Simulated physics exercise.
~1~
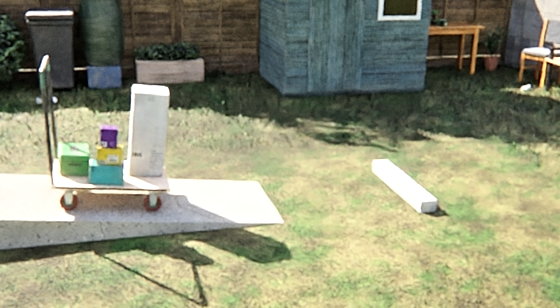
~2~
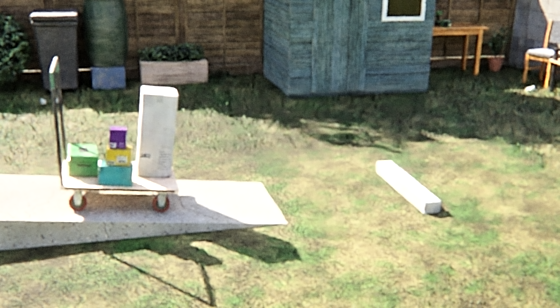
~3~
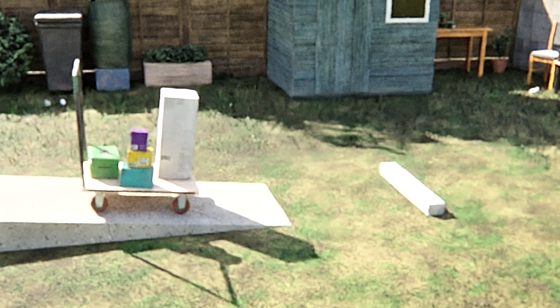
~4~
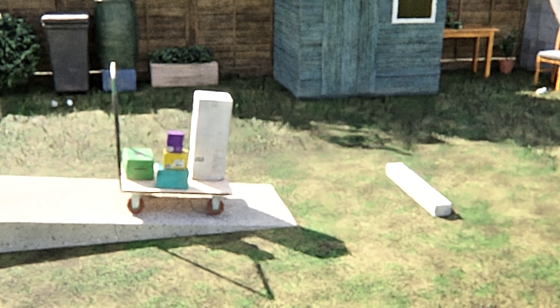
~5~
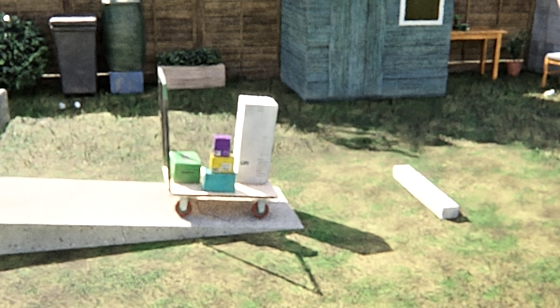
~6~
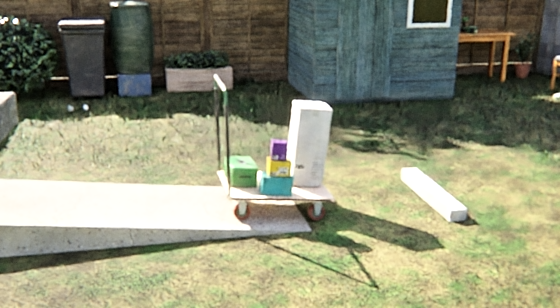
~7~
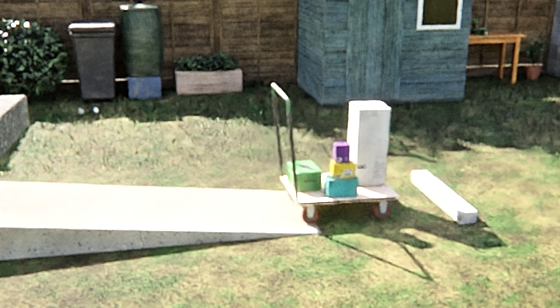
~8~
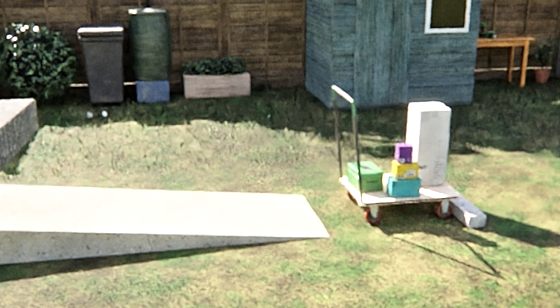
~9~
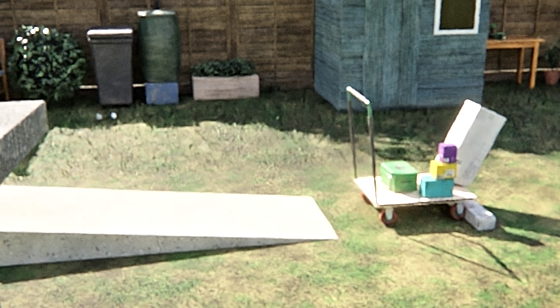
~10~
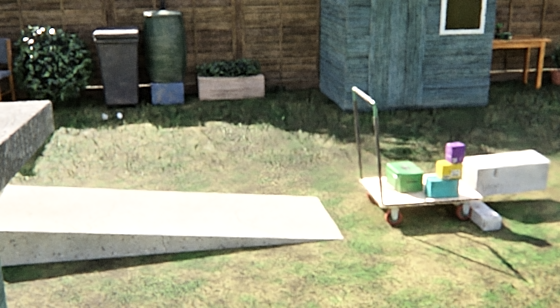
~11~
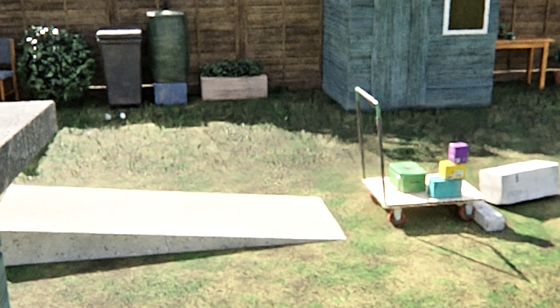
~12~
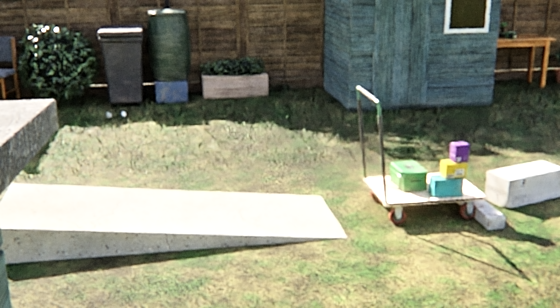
A flat trolley carrying a tall white box, a green toolbox and a small stack of turquoise, yellow and purple pieces rolls right down a pale ramp in a sunny garden. It gathers speed, leaves the foot of the ramp and crosses the grass towards a low white kerb. The trolley stops abruptly there, and the white box tips forward to the right. It topples off the front edge and lands on its side on the grass beyond the kerb. The other pieces shift slightly but stay aboard, the purple box still on top, as the trolley rests against the kerb.
